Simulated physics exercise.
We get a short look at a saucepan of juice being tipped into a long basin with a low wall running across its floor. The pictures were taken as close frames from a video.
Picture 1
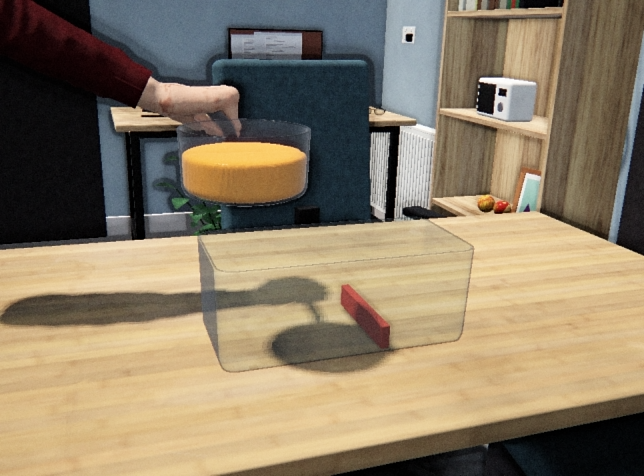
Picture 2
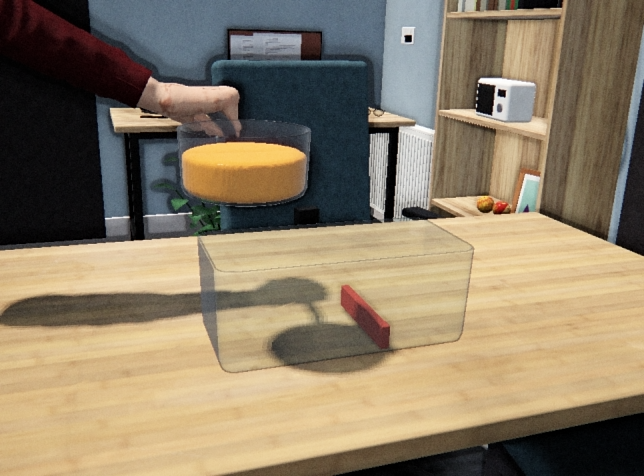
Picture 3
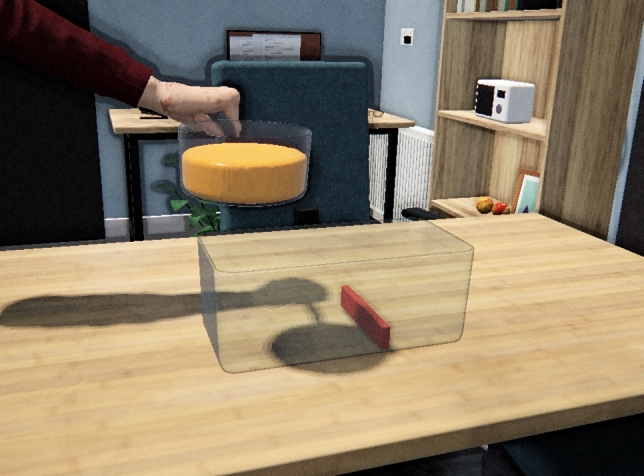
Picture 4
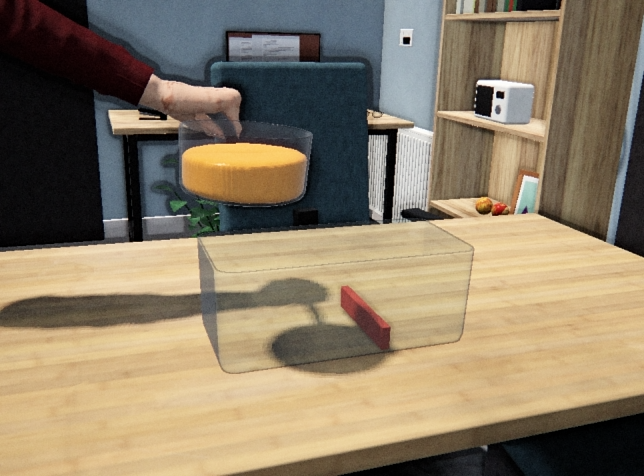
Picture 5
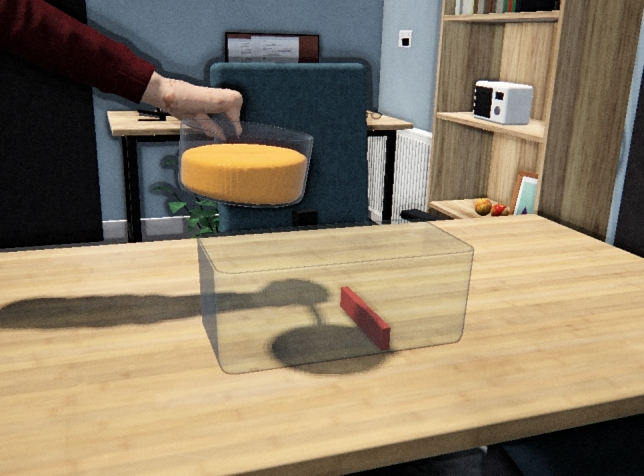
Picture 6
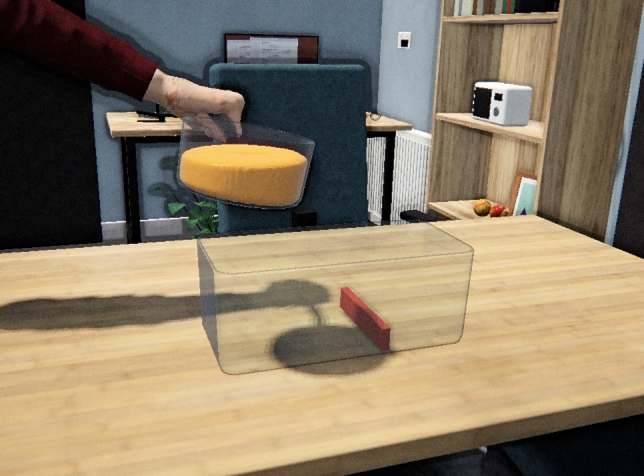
A hand in a dark red sleeve, reaching in from the left, holds a clear round saucepan of orange juice still, then slowly tilts it slightly down to the right. Below it, a long, see-through basin with a low red wall across its floor sits on a pale wooden table, shadows stretching leftward. The steady view looks slightly down across a room with a blue chair, desk and wooden shelves behind.
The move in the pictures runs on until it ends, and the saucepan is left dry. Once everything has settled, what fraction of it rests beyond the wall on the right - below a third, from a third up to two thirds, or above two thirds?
The right side of the wall holds a small share, below one third.
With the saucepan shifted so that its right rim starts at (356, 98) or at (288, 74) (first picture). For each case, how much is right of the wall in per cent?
It comes to about 65 %, followed by about 10 %.
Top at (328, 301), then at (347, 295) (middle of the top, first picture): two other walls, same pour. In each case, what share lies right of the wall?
Try one about 65 %, try two about 35 %.
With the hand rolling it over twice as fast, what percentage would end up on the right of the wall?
About 20 in a hundred.
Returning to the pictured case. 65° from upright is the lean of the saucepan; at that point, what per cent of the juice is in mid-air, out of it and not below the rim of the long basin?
I'd reckon some 25 per cent.
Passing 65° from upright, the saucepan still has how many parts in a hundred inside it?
Some 65 per cent has not yet come out.
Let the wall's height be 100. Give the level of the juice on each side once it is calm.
On the left it's around 70 per cent; on the right, 20 per cent.
A moment on, the saucepan is tipped part way and 66 per cent is still to pour, 8 is left of the wall and 0 right of it.
Next, the saucepan is tipped right over and 13 per cent is still to pour, 71 is left of the wall and 8 right of it.
Then the saucepan is tipped right over and 0 per cent is still to pour, 88 is left of the wall and 11 right of it.
Later the saucepan is tipped right over and 0 per cent is still to pour, 88 is left of the wall and 11 right of it.
In the end 88 per cent lies left of the wall, 11 right of it and 0 outside.
